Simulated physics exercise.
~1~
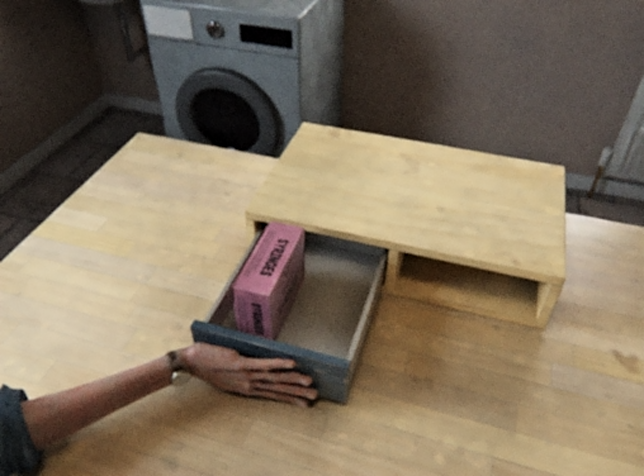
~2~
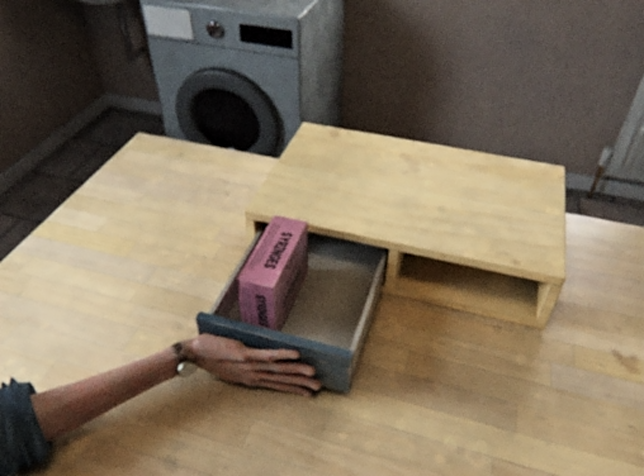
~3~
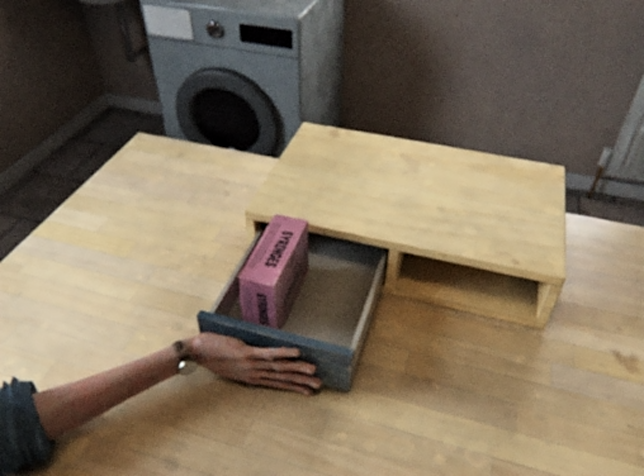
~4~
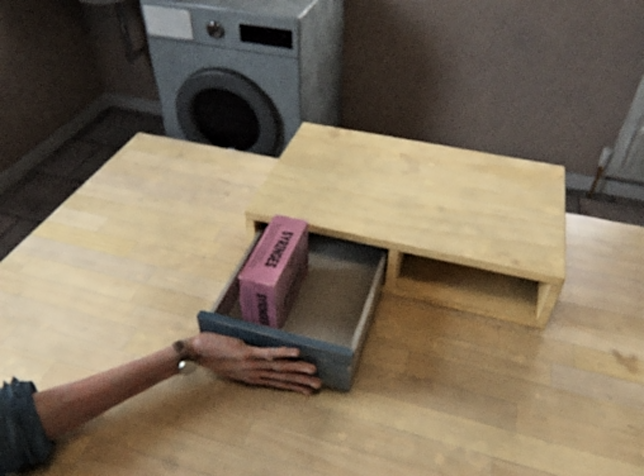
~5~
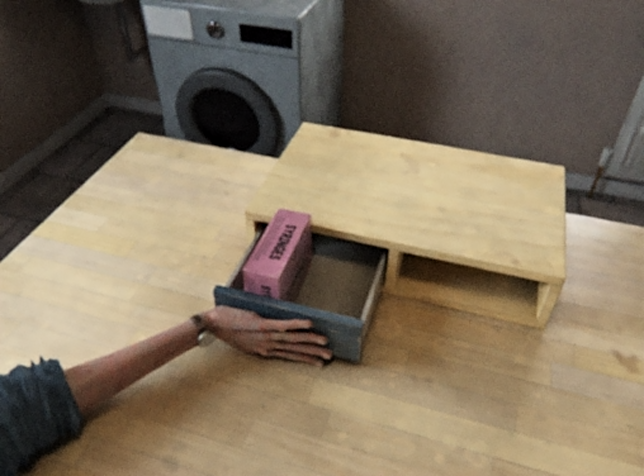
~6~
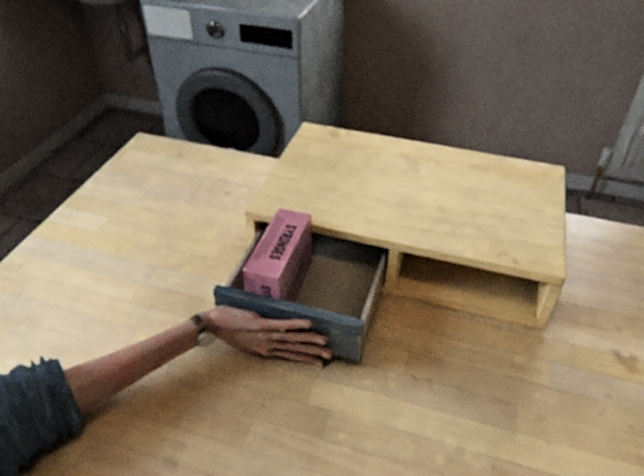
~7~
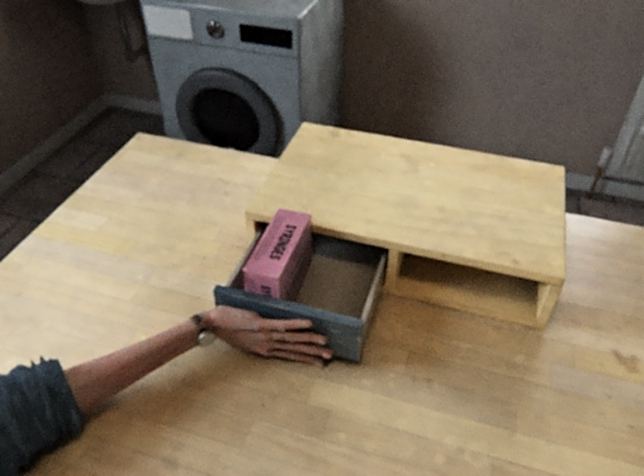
In the video, a hand pushes the front of an open drawer holding a pink box, moving it slightly inward in small steps toward a wooden chest on a table, and the drawer ends still partly open with the hand resting against it.
